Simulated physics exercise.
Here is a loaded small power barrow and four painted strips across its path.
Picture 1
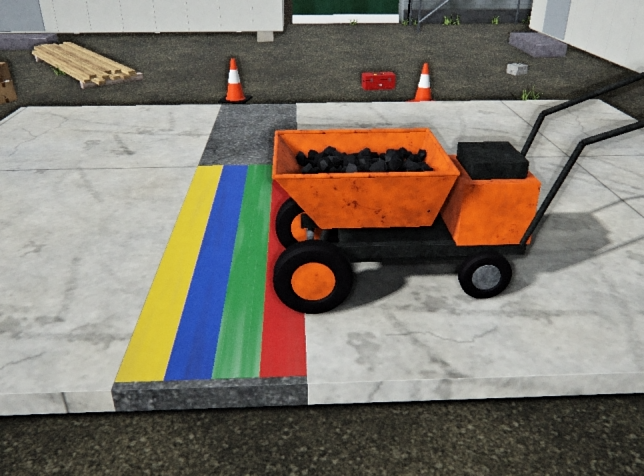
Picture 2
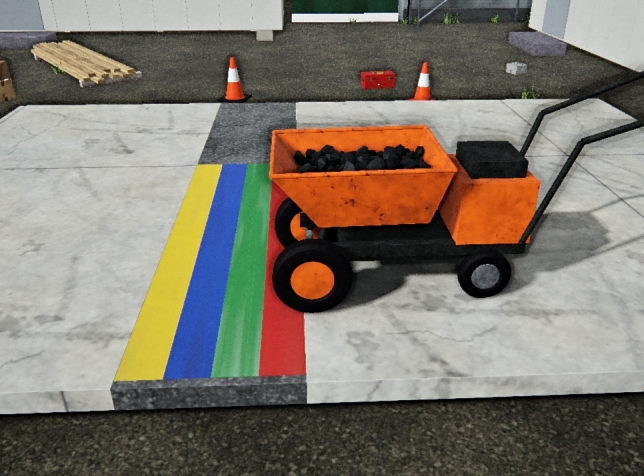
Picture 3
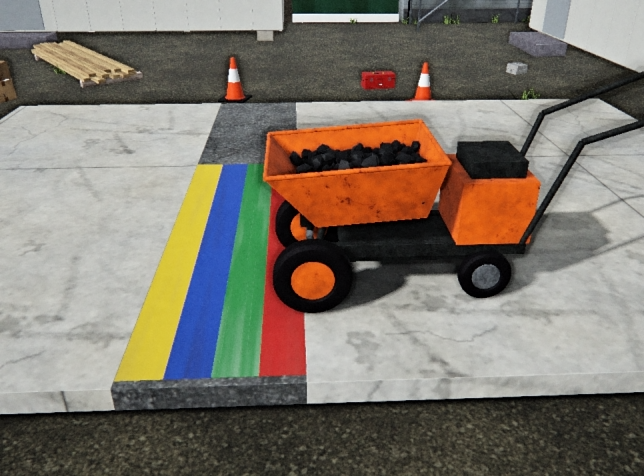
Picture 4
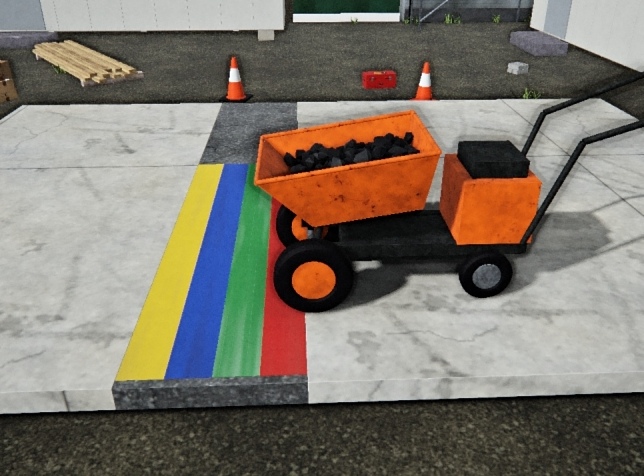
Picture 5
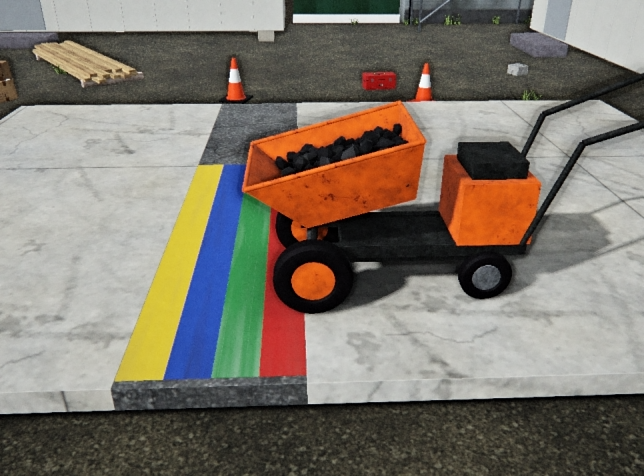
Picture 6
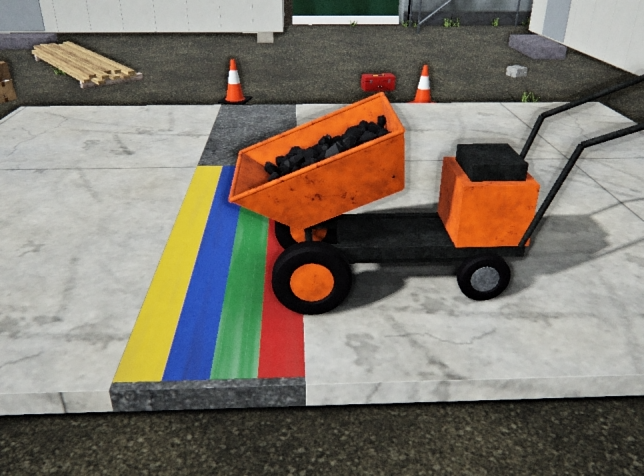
At the start, a small orange power barrow loaded with dark lumps stands on pale slabs, its skip level, beside yellow, blue, green and red strips. The skip then tilts gradually forward to the left, its front lip lowering and its rear rising clear of the chassis, while the wheels stay put and the lumps remain inside.
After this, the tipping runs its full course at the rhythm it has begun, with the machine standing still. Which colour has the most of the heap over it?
Most covered: The yellow band.
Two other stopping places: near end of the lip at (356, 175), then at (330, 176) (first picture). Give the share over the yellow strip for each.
In turn 10 and 20 in a hundred.
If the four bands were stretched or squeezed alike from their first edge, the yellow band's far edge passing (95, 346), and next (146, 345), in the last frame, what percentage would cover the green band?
The first gives 0 %, the second 0 %.
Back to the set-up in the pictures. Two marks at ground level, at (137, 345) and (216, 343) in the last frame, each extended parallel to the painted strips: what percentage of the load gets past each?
Near 40 % and 80 %.
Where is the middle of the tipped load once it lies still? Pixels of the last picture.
Roughly at (159, 282).
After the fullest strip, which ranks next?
It is blue.
Just after the last frame, skip tipped steeply; every one in the skip.
A moment on, skip tipped right over; roughly two thirds in the skip; about a tenth over the blue strip; roughly a quarter over the yellow strip; just a few off the paint.
Further on, skip tipped right over; roughly a quarter in the skip; about a tenth over the blue strip; roughly a third over the yellow strip; roughly a third off the paint.
When it is over, skip tipped right over; roughly a quarter in the skip; not one over the red strip; not one over the green strip; about a tenth over the blue strip; roughly a third over the yellow strip; roughly a third off the paint.
